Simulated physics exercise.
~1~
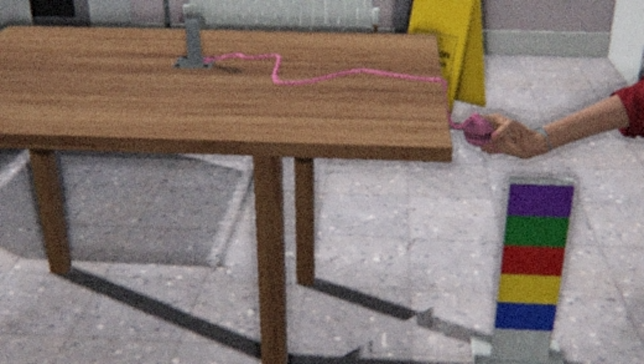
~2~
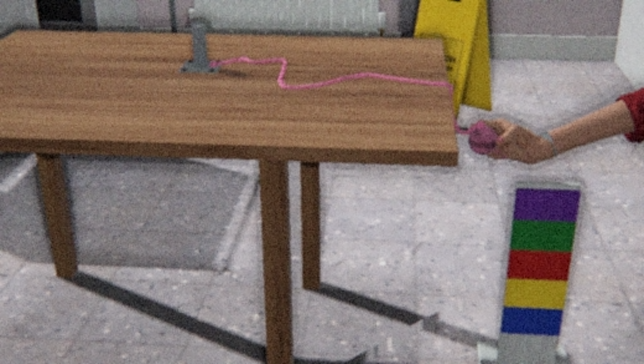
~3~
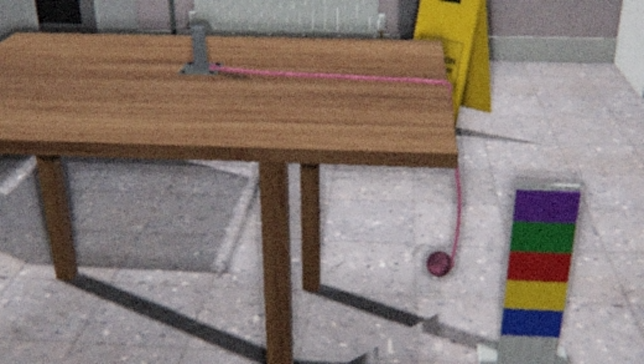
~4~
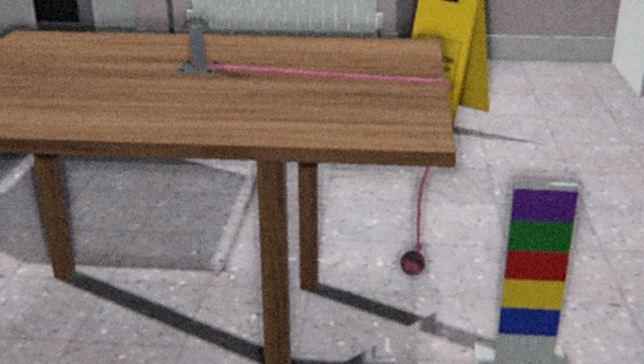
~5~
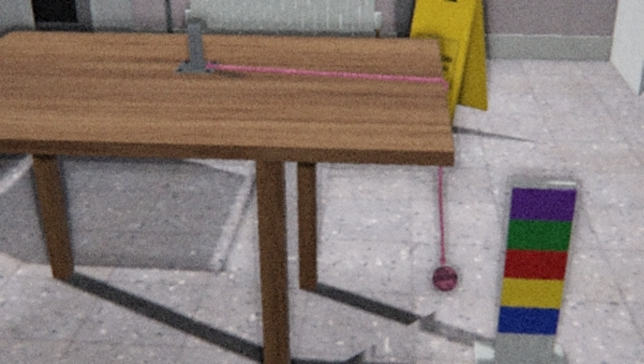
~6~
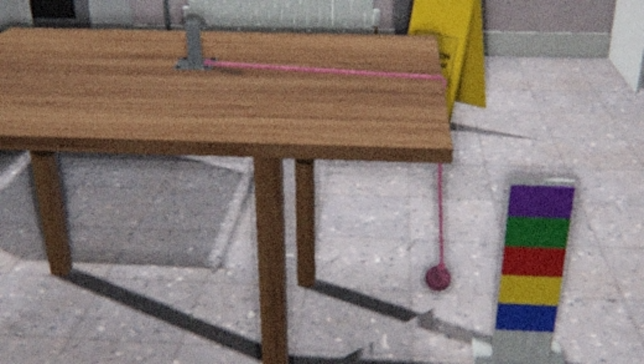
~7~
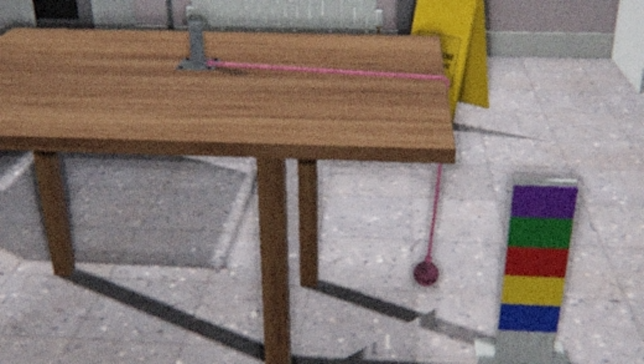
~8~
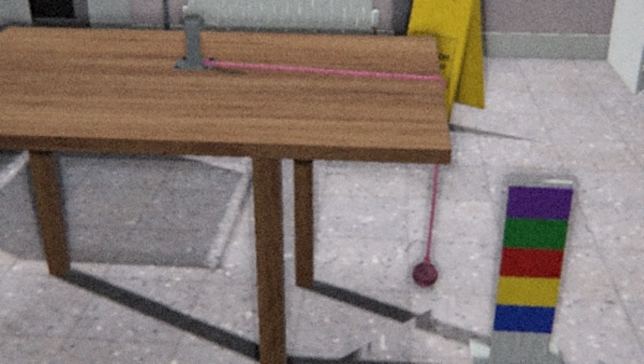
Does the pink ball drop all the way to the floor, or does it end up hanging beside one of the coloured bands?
It ends up hanging from its cord above the floor, with its centre level with the yellow band.
